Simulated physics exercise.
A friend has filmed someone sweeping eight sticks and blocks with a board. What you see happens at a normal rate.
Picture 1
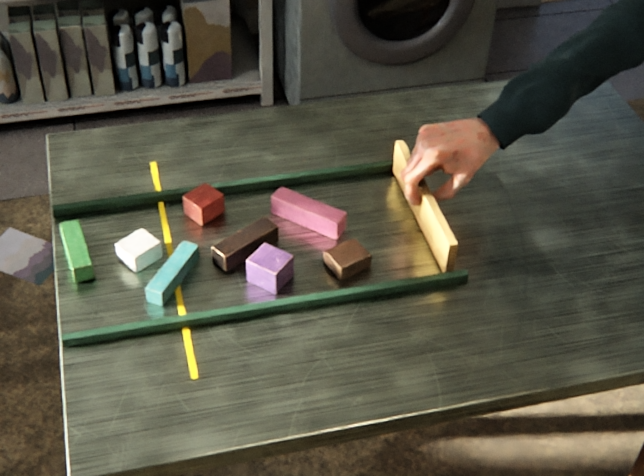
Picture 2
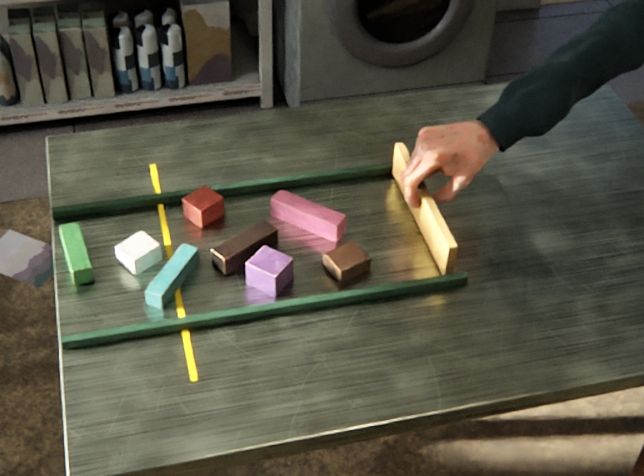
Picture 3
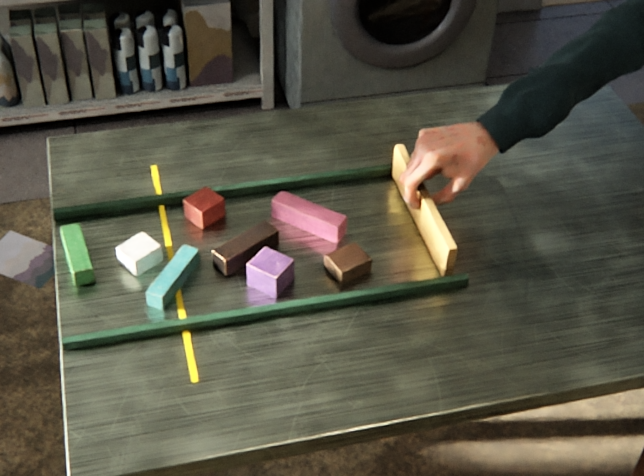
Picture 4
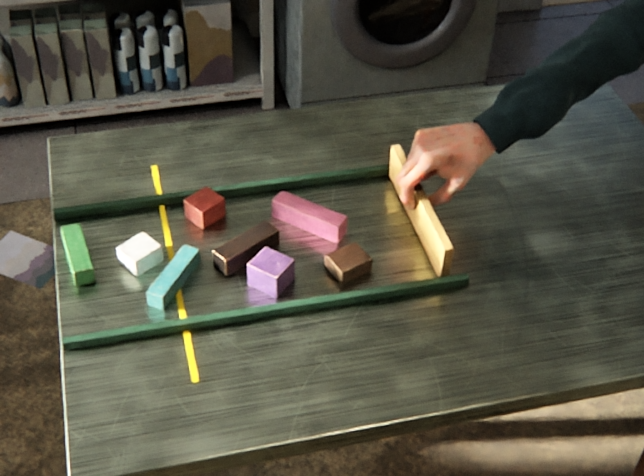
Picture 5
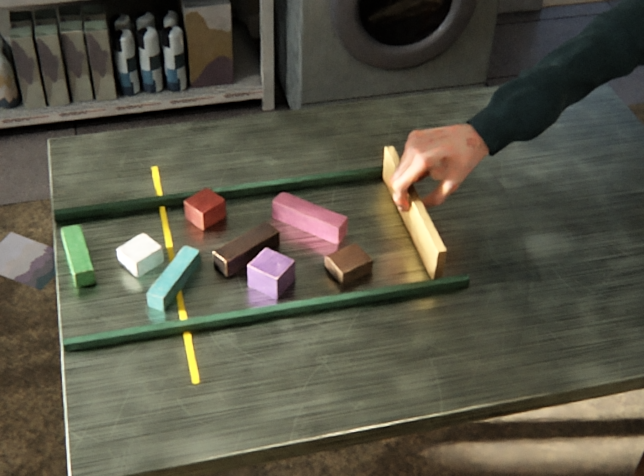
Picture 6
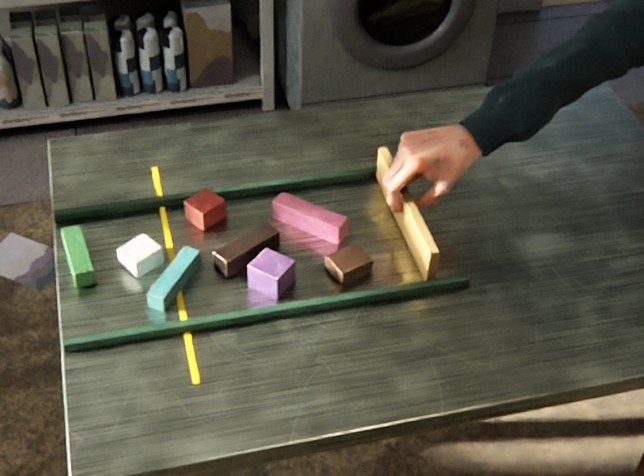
In this clip, a hand holds a wooden board upright between two green rails on a table scattered with colored blocks and sticks, then slides it slightly left while the blocks and sticks stay in place.
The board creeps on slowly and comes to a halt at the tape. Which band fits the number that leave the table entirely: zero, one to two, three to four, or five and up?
Falls come to nothing.
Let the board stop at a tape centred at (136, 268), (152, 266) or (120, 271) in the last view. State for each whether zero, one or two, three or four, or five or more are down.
In that order: Just one or two; one to two; three to four.
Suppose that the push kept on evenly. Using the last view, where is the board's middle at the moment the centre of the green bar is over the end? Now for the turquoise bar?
When the green bar crosses, the middle is near (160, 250); when the turquoise bar crosses, near (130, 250).
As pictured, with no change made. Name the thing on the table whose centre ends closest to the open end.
The green bar is the one.
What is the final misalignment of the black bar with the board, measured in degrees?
Roughly 50°.
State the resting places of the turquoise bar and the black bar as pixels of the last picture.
Roughly (92, 272) for the first and roughly (118, 270) for the second.
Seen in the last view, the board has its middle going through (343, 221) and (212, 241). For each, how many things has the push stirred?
Tally at point one: 2; at point two: 7.
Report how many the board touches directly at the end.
It's 2 of them.
Soon after, none off yet; green bar at rest near (79, 256); white block at rest near (141, 256); turquoise bar at rest near (175, 278).
After that, none off yet; green bar at rest near (79, 256); white block at rest near (141, 256); turquoise bar moving near (170, 277).
And then, none off yet; green bar at rest near (79, 256); white block displaced about its own width near (115, 250); turquoise bar displaced about its own width near (119, 271).
In the end, the number that fall off is zero.
